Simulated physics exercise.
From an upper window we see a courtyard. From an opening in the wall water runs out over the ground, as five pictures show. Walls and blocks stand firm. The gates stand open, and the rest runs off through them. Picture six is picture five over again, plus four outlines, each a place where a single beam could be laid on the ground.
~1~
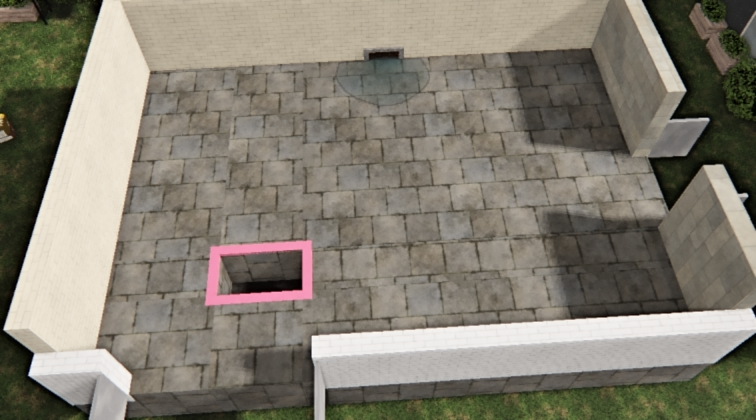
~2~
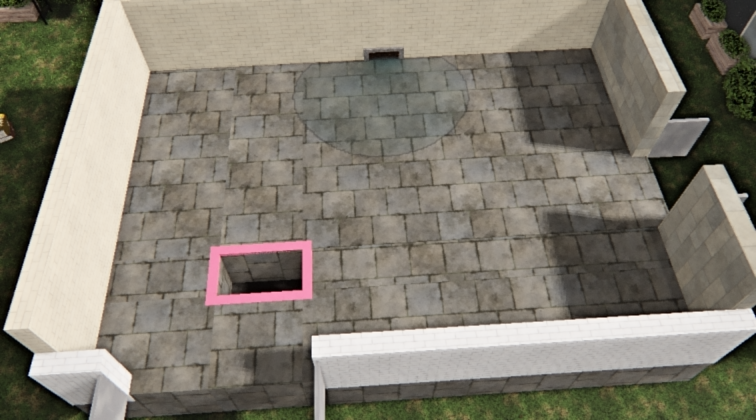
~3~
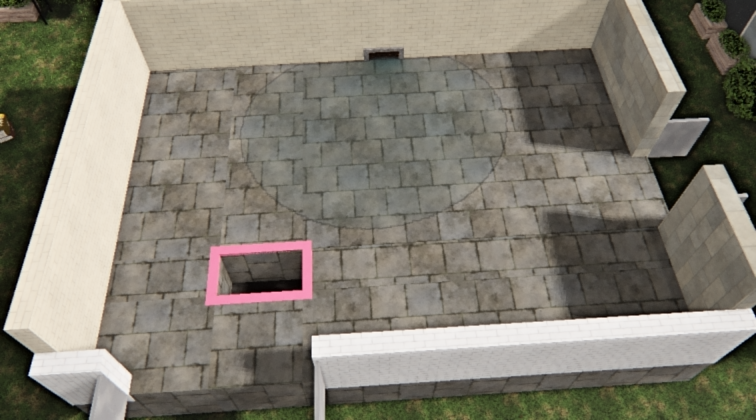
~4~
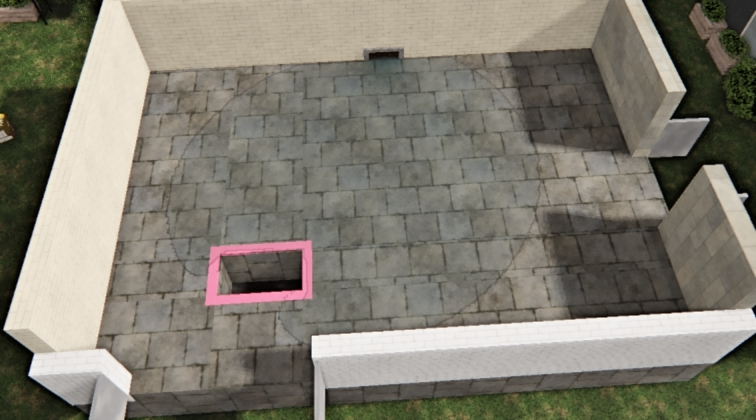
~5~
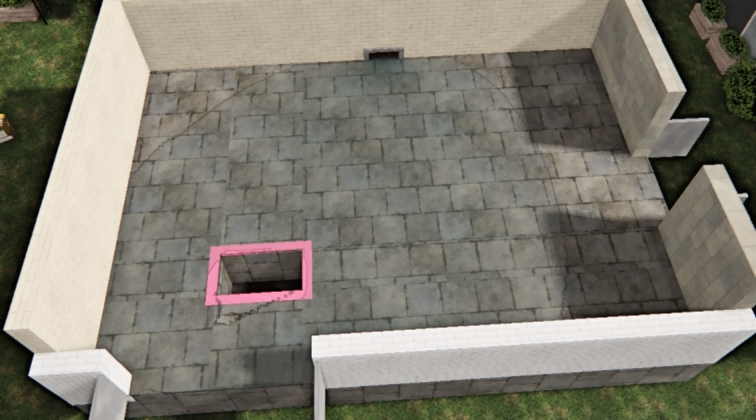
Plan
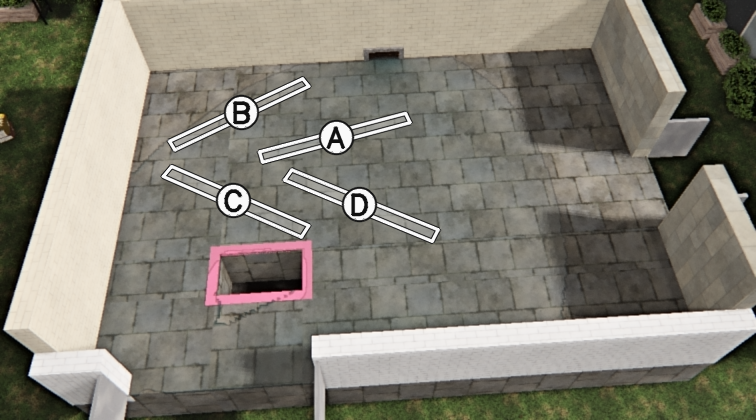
The footage shows a walled, paved courtyard from above as a thin sheet of water spreads from an opening in the far wall, widening across the slabs toward the near side and reaching the pink-edged rectangular opening.
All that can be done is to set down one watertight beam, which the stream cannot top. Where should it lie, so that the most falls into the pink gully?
B beats the others.
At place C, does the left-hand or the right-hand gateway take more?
More leaves on the left.
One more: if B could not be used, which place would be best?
The answer is D.
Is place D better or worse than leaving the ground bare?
Worse.
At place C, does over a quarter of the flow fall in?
No, it does not.
On the marked copy, A from (261, 157) to (407, 118); B from (172, 145) to (305, 82); C from (167, 171) to (305, 231); D from (288, 175) to (435, 235).
With A, about 9 % of the stream goes into the pink gully, about 91 % out by the gates.
With B, about 30 % of the stream goes into the pink gully, about 70 % out by the gates.
With C, about 11 % of the stream goes into the pink gully, about 89 % out by the gates.
With D, about 17 % of the stream goes into the pink gully, about 83 % out by the gates.
